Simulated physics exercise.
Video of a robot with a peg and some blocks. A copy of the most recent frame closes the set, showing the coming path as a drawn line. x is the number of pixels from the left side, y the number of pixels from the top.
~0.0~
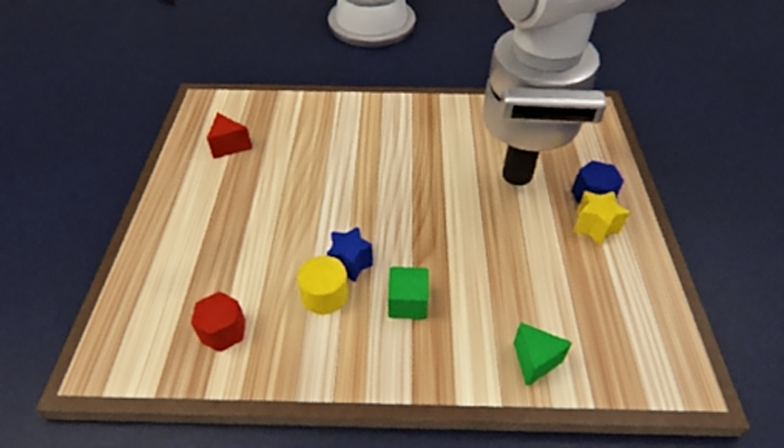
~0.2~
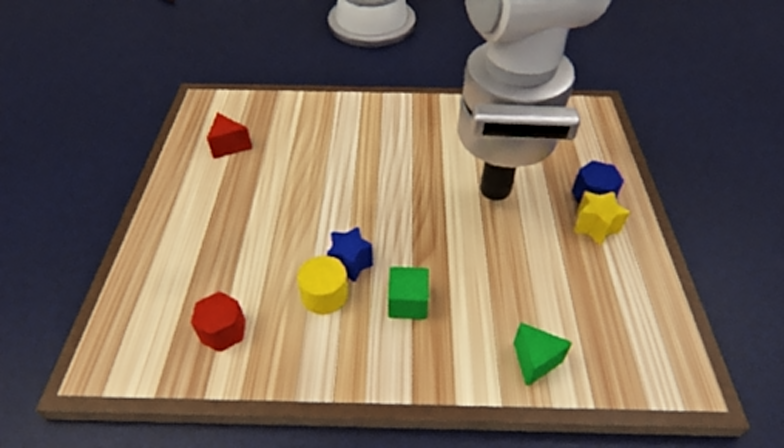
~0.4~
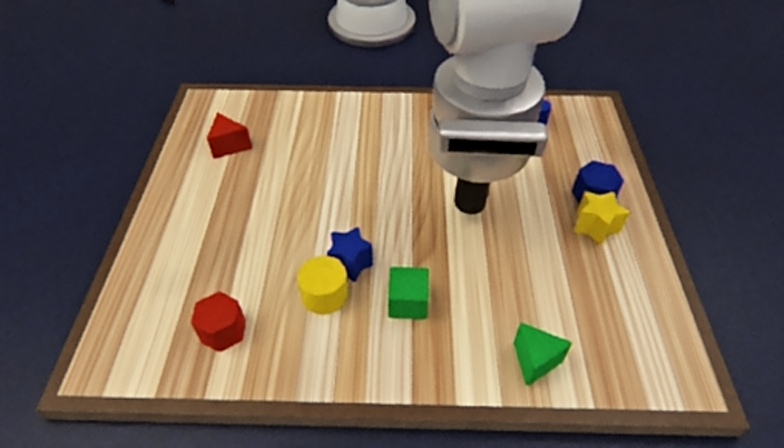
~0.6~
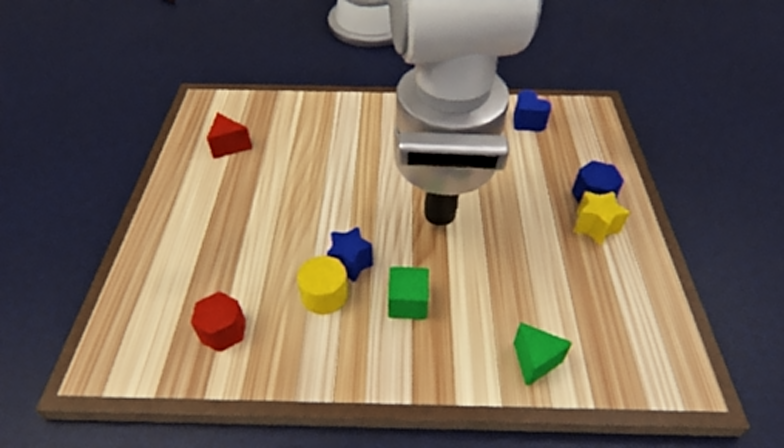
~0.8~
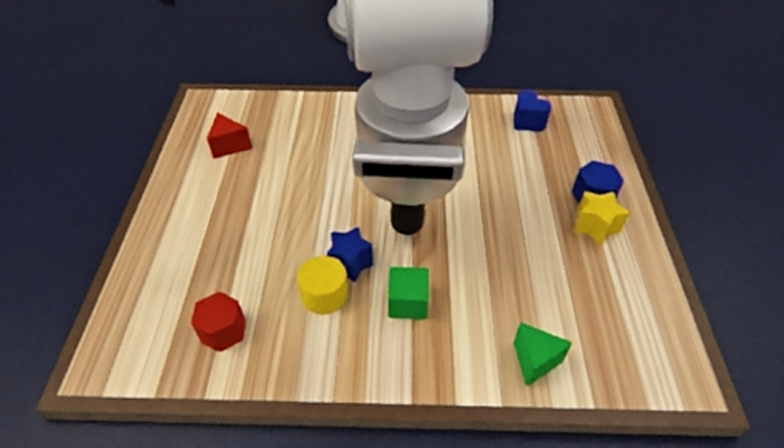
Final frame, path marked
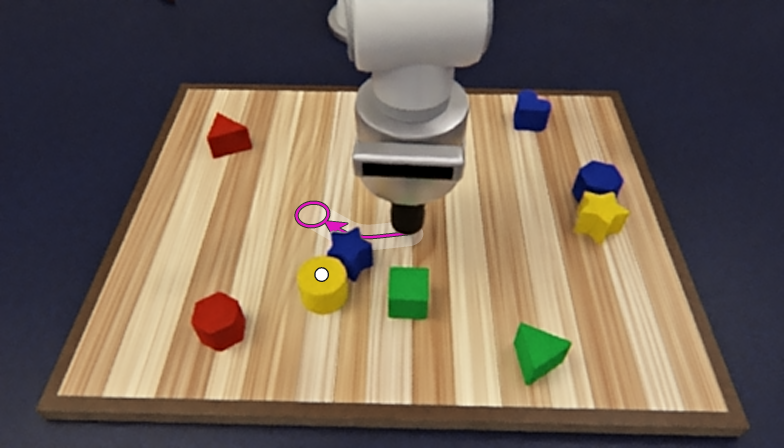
The video shows a robot arm with a black peg moving left and slightly toward the viewer above a striped wooden board, nearing a blue star and green square block, while the scattered red, yellow, green and blue blocks stay still.
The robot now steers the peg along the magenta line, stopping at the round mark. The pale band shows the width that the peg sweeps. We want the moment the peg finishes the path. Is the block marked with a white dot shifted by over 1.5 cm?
No, that is not what happens.
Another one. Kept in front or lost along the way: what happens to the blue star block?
The peg will have lost it.
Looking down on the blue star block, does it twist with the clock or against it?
Against the clock.
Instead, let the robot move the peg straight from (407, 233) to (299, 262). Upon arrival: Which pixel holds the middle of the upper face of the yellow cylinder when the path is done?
It will likely be found at (308, 299).
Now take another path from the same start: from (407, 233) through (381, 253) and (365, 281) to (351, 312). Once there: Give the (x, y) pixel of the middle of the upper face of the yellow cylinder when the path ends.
The middle of its upper face will lie at (275, 296).
The line goes from (407, 233) through (372, 237) and (339, 229) to (312, 214); the dot is on the yellow cylinder.
The first path, step by step. One third of the way, peg (371, 227); nothing pushed yet.
Two thirds of the way, peg (337, 219); yellow cylinder (319, 278); blue star block (336, 242), turned 25° anticlockwise.
At the end, peg (311, 204); yellow cylinder (319, 278); blue star block (336, 242), turned 25° anticlockwise; green square piece unmoved.
